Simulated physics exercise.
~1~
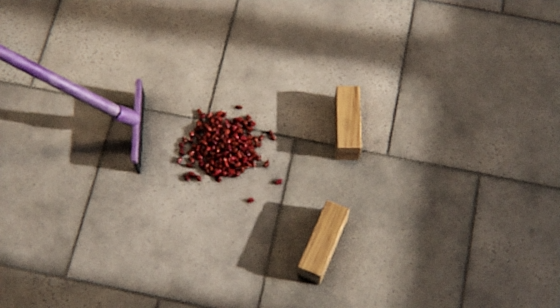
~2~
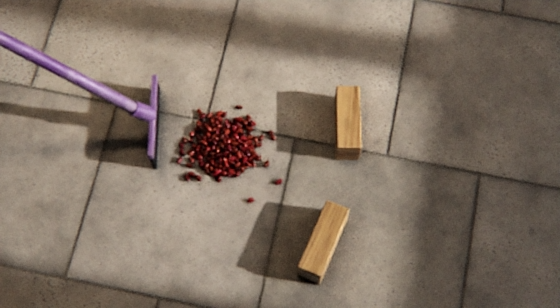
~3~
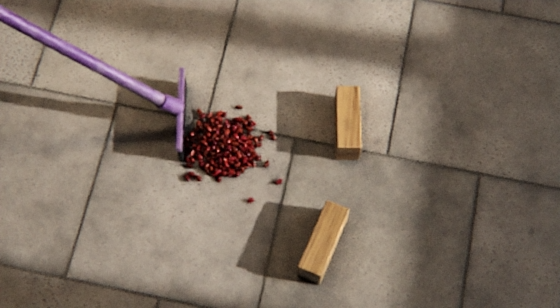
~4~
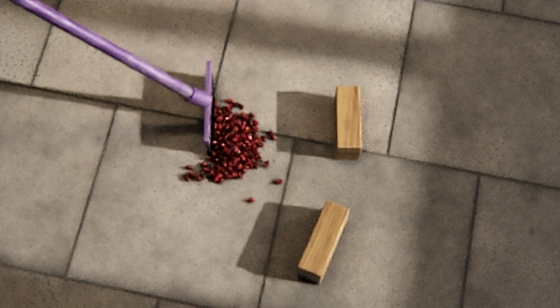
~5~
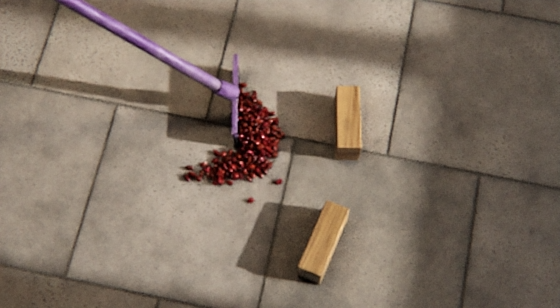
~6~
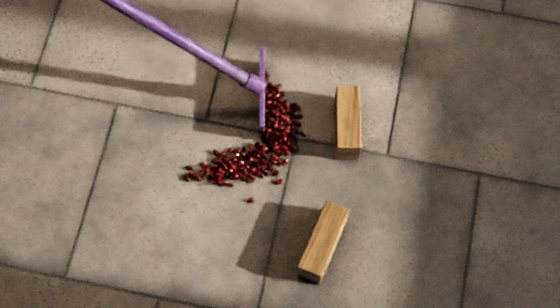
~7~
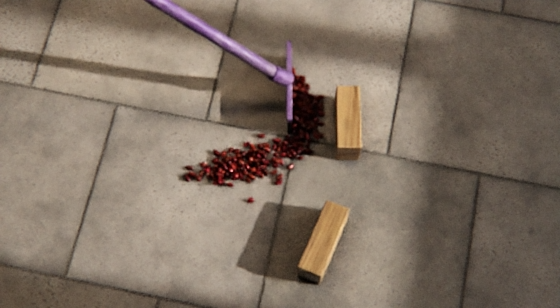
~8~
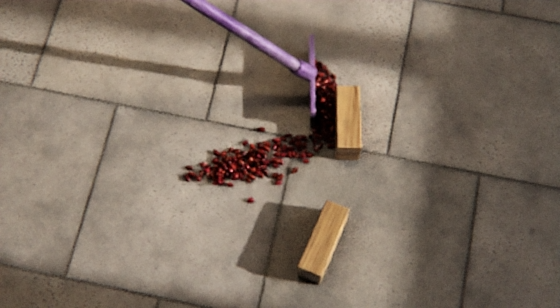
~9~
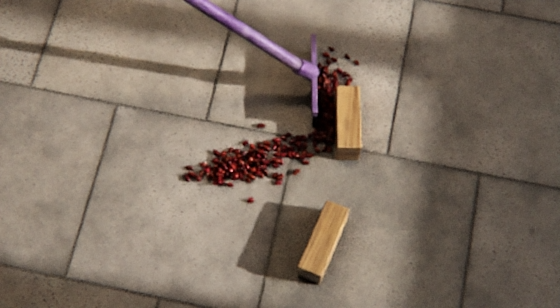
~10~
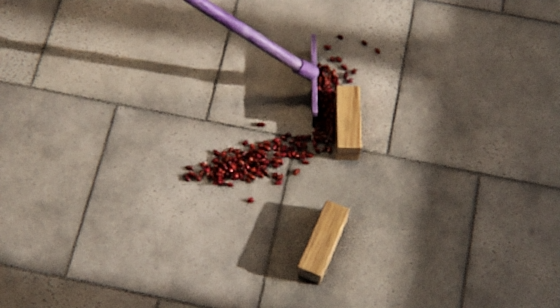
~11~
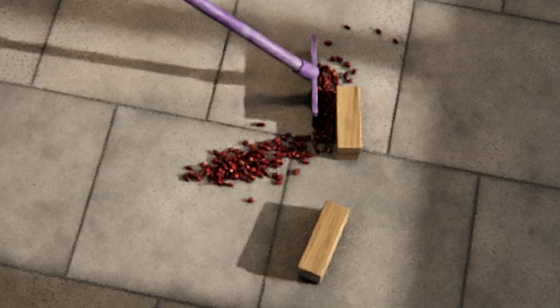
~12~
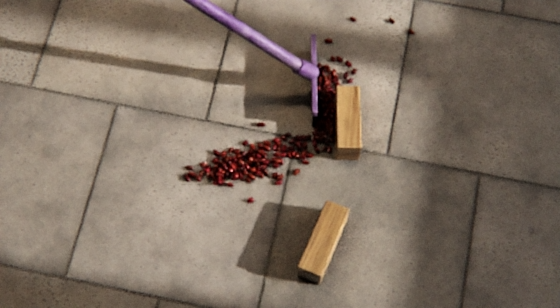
On a floor of grey stone tiles crossed by soft shadows, a pile of small dark red beans sits to the left of two wooden blocks set apart from each other. A purple squeegee slides in from the left, angling slightly upward, and meets the upper side of the pile. It drags part of the pile toward the upper block, leaving a trail of beans behind. The blade stops close to that block, with beans packed between them. A few spill out past its upper end and scatter, while most remain in front of the blocks.
